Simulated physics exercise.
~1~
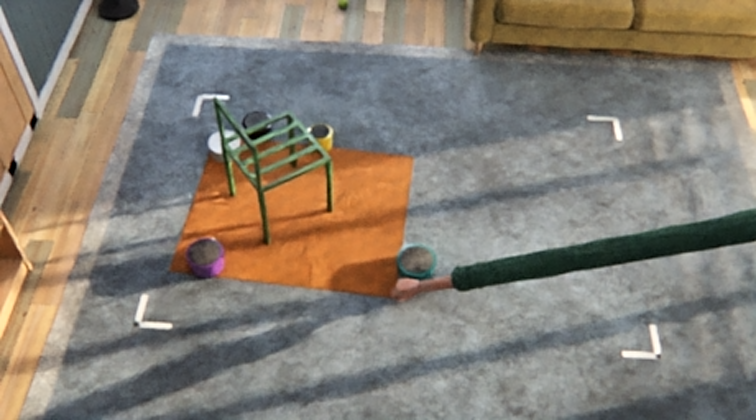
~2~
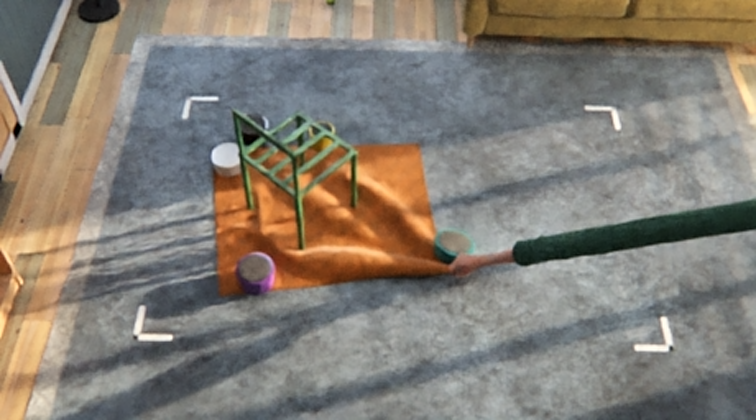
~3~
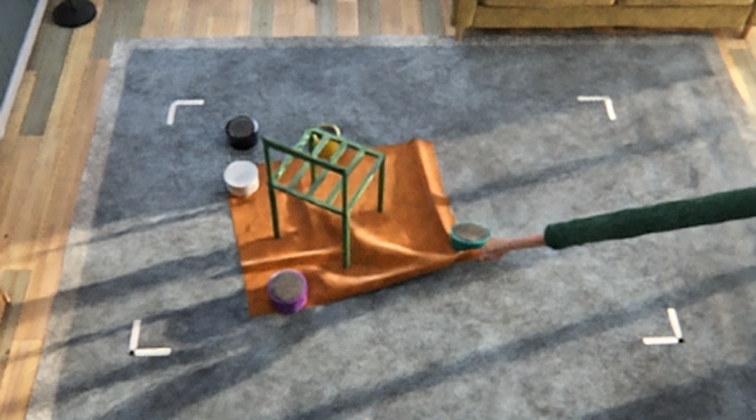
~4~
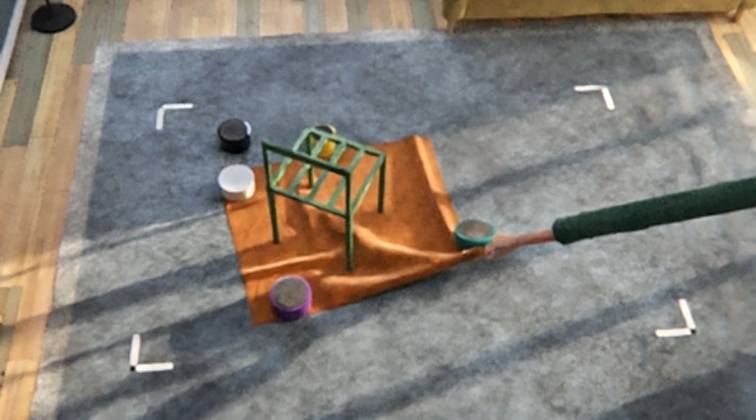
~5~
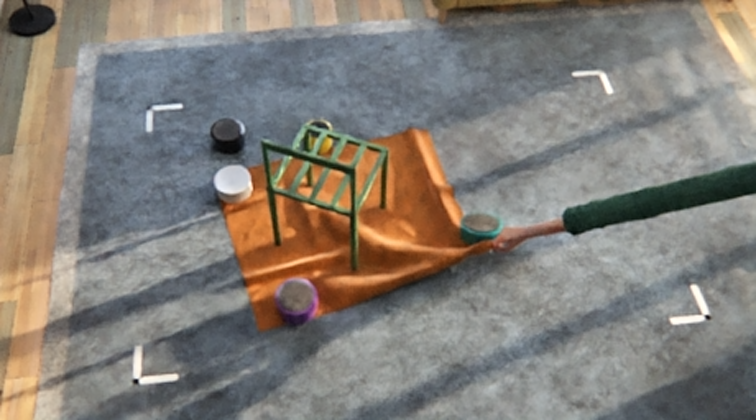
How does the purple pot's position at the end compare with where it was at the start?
The purple pot ends up clearly farther to the right and a little lower in view than where it began. It is still by the near left corner of the orange sheet.
